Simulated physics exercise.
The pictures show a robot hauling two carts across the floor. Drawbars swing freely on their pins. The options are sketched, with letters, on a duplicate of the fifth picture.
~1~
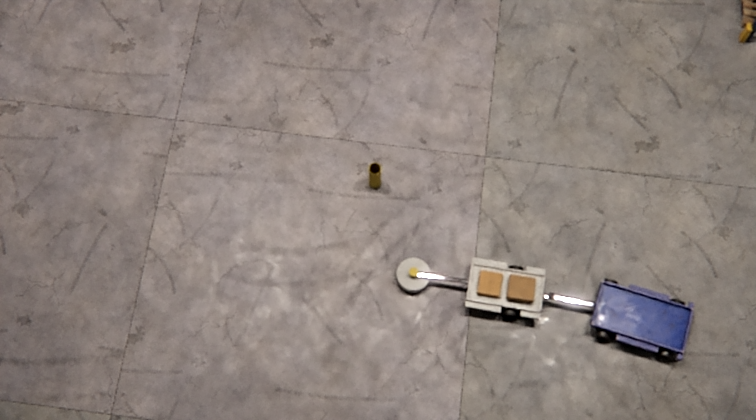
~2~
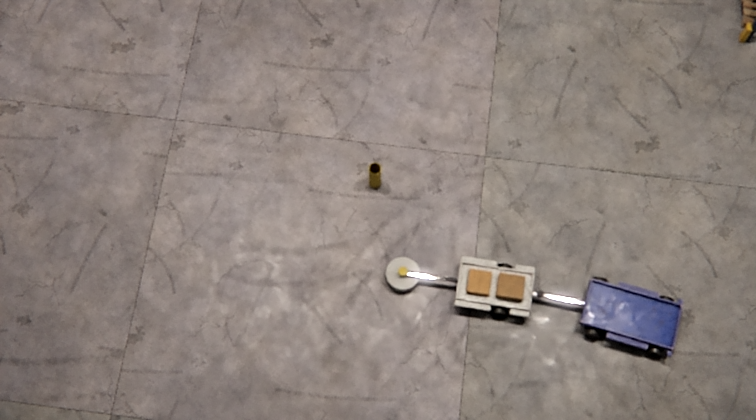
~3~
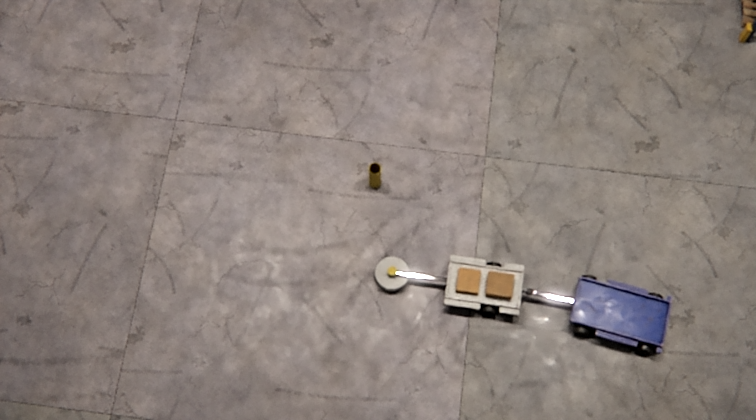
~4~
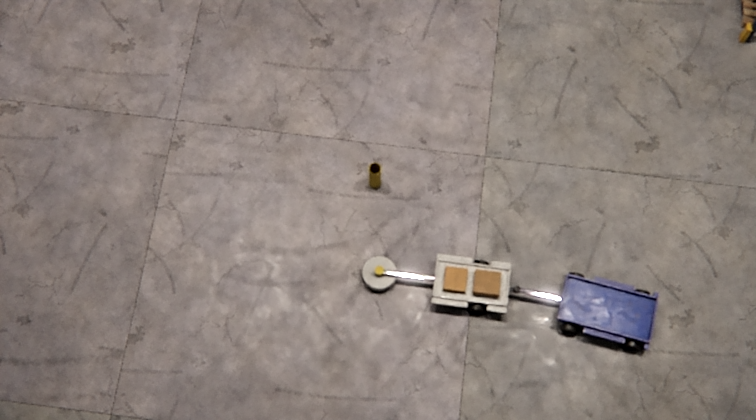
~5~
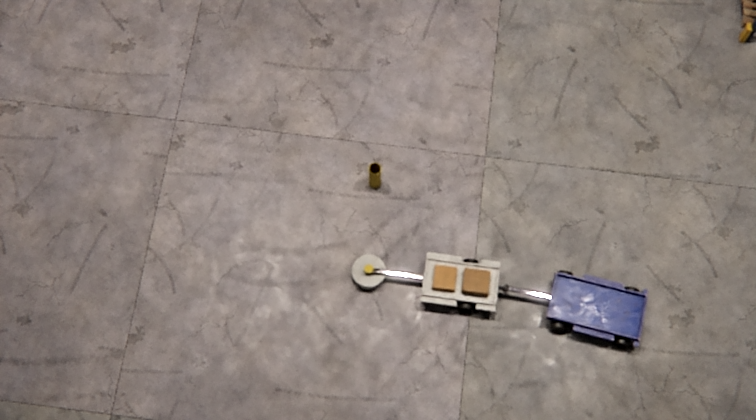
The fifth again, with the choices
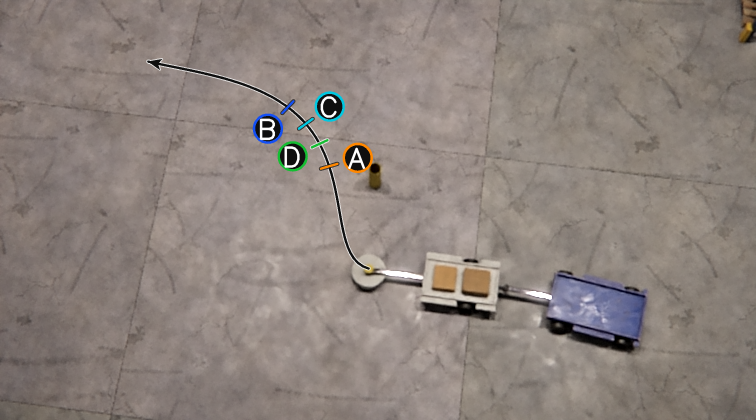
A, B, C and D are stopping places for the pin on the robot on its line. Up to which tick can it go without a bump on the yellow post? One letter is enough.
All is well up to A.
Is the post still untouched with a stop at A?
Yes.
On the marked copy, A at (329, 166); B at (288, 107); C at (306, 124); D at (320, 144); the route from (369, 269) via (302, 120) to (148, 62).
With A. Early on, robot (345, 241), last cart (564, 300).
Further on, robot (337, 201), last cart (531, 296).
At the end, robot (330, 170), last cart (501, 290); nothing has been touched.
As for the rest, B is too far, the post has been hit; C is too far, the post has been hit; D is too far, the post has been hit.
